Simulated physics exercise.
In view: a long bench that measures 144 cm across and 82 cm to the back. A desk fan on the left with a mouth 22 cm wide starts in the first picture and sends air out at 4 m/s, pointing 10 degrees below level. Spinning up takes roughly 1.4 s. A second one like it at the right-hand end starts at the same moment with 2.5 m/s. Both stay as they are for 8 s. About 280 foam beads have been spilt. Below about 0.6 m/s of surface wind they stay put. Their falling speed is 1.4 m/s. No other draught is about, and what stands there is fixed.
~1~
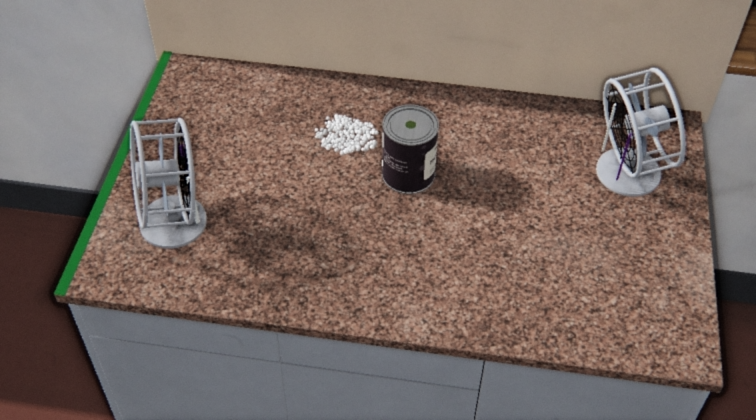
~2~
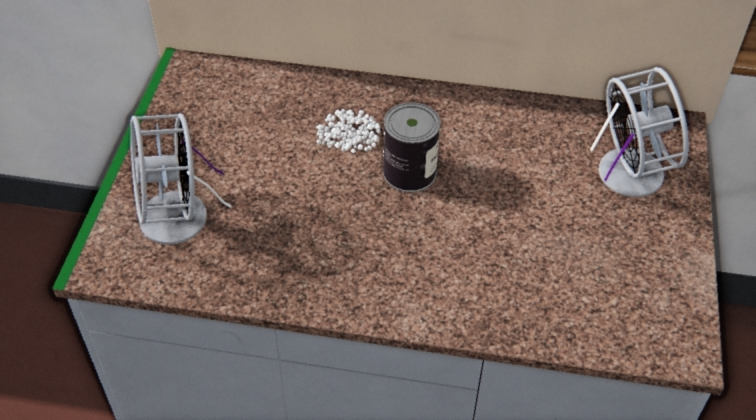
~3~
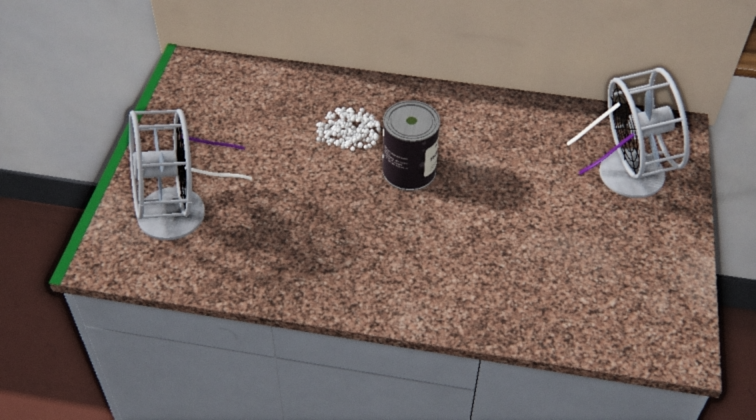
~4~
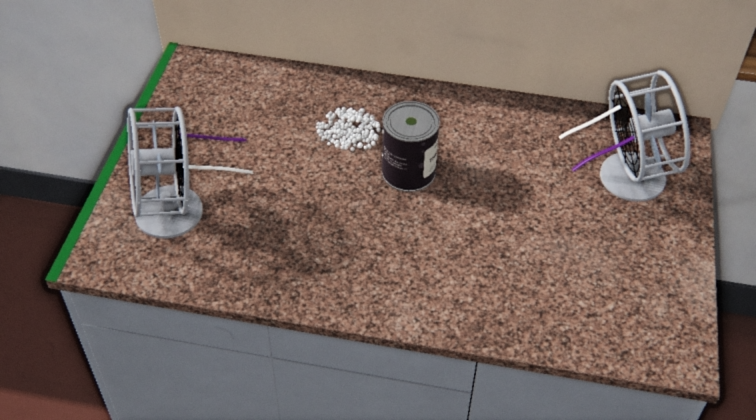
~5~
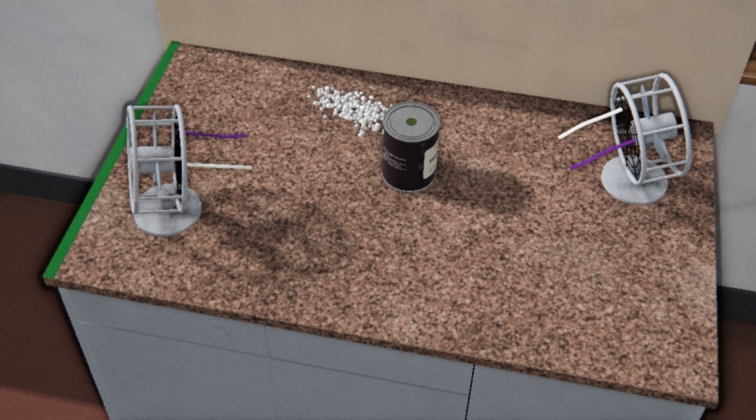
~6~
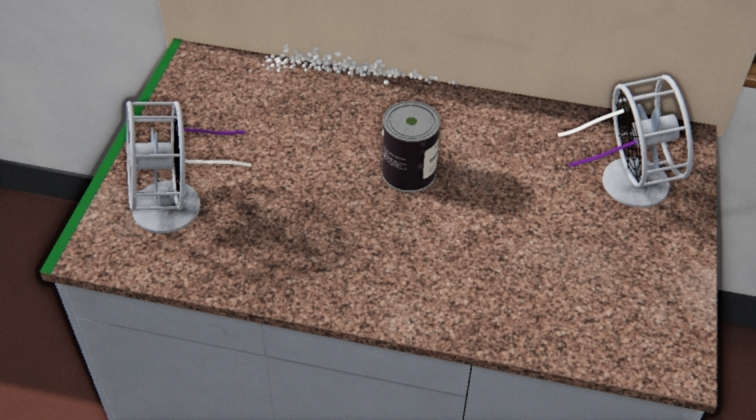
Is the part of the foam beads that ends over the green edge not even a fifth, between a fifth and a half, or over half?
By then over half are over the green edge.
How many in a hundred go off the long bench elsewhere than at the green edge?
About 5 %.
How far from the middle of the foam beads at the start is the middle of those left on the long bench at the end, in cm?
Roughly 50 cm.
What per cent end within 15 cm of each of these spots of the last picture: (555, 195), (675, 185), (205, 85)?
In turn about 0 %, 0 %, 20 %.
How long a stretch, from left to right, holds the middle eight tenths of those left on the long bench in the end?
About 10 cm.
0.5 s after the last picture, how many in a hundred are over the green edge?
Some 10 per cent.
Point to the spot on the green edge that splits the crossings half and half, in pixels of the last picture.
Near (172, 43).
Then, 0.5 s after the last picture, 85 % are still on the top, 10 % are over the green edge; the middle of those left on the top is near (193, 49).
Then, 1.5 s after the last picture, 39 % are still on the top, 56 % are over the green edge; the middle of those left on the top is near (198, 63).
Then, 3.3 s after the last picture, 29 % are still on the top, 65 % are over the green edge; the middle of those left on the top is near (189, 63).
Then, 6.9 s after the last picture, at the end, 67 % are over the green edge; the middle of those left on the top is near (189, 63).
